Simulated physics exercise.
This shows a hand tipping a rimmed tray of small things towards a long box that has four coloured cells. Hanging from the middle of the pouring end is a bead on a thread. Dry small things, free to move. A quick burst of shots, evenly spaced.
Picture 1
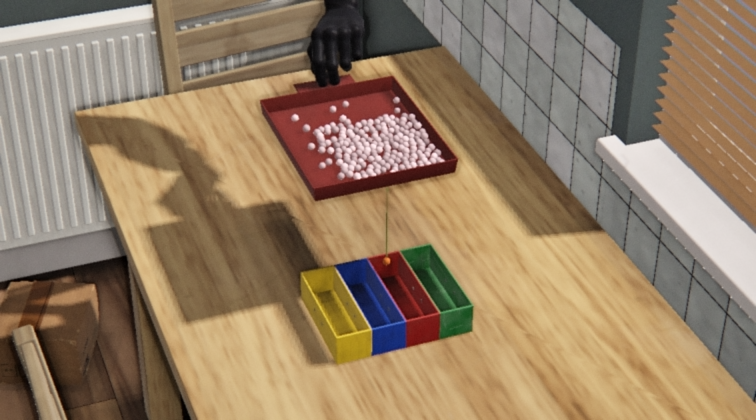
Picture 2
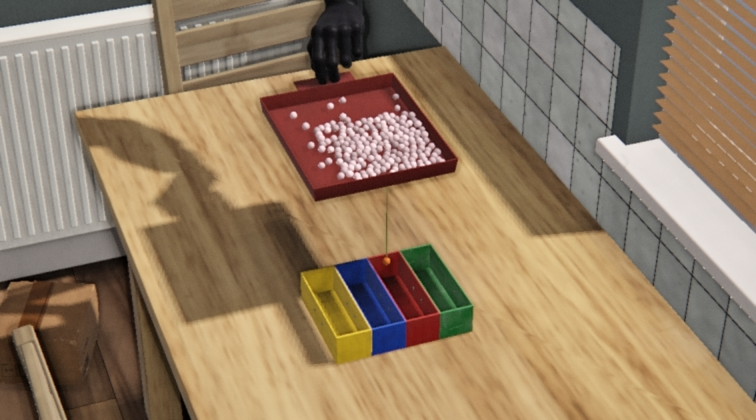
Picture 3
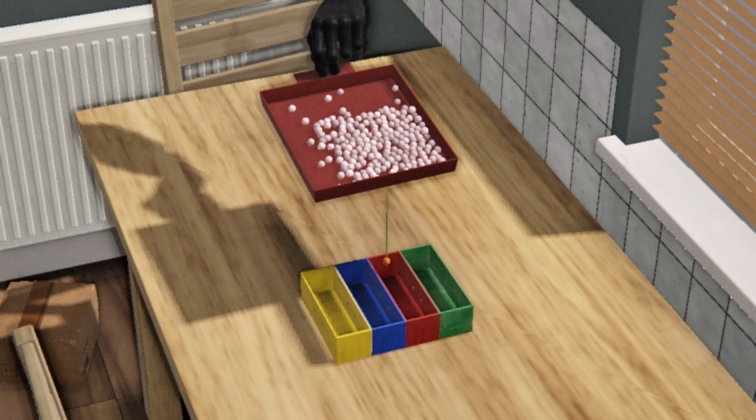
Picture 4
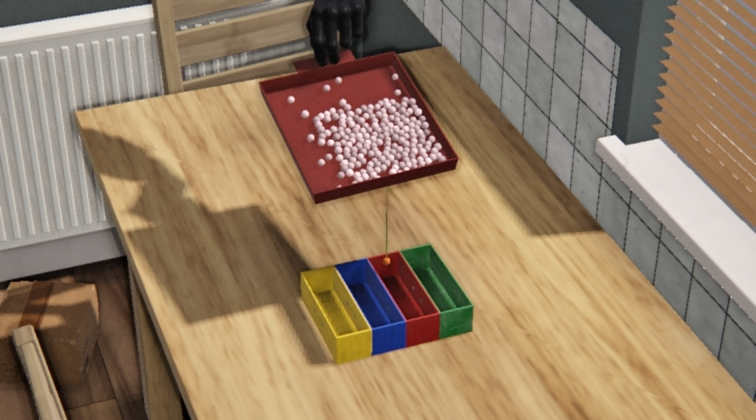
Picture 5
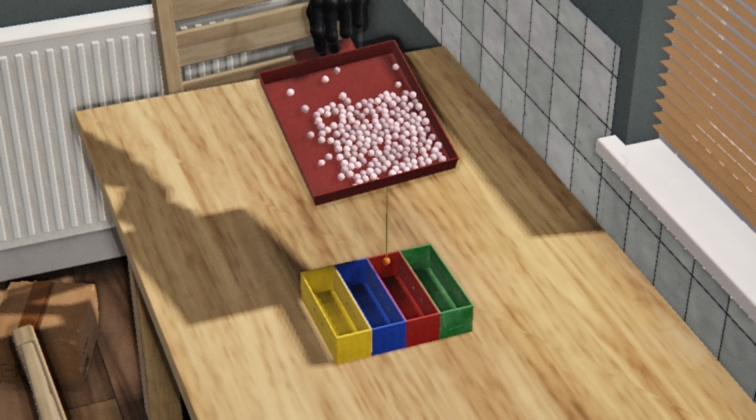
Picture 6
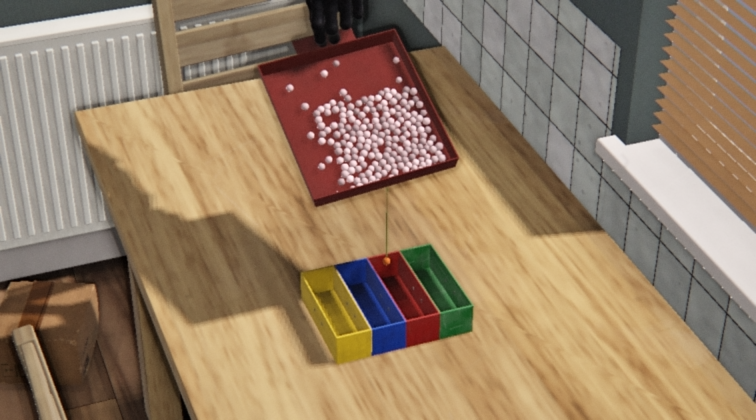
A black hand raised the back of a red tray of small pale pink balls, tilting it steadily toward a box with yellow, blue, red and green sections, and the balls shifted only slightly.
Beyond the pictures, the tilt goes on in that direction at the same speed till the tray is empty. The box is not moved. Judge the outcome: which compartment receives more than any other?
The yellow compartment receives the most.
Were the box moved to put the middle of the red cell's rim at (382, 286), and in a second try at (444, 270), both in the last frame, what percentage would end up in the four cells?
You'd see around 100 per cent and then around 20 per cent.
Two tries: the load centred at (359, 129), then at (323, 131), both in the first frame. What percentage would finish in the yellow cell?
You'd get near 60 percent first and near 60 percent after that.
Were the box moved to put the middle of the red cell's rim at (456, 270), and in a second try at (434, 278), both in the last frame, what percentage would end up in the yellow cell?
10 and 20 in a hundred.
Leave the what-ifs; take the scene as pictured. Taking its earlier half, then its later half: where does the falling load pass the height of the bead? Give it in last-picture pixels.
Half one: (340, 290), half two: (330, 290).
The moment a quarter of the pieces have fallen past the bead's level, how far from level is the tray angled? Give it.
Near 100 degrees.
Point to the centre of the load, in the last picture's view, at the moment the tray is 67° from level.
I'd put the middle close to (370, 166).
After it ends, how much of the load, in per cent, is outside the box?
Roughly 20 in a hundred.
Soon, tray tipped steeply; nearly all on the tray; a stray few falling or outside the box.
A while on, tray tipped past a quarter turn; a small part on the tray; about a third in the yellow cell; a small part in the blue cell; a small part in the red cell; about a third falling or outside the box.
Towards the end, tray tipped past a quarter turn; about half in the yellow cell; about a quarter in the blue cell; a small part in the red cell; about a quarter falling or outside the box.
Finally, tray tipped past a quarter turn; about half in the yellow cell; about a quarter in the blue cell; a small part in the red cell; none in the green cell; about a quarter outside the box.
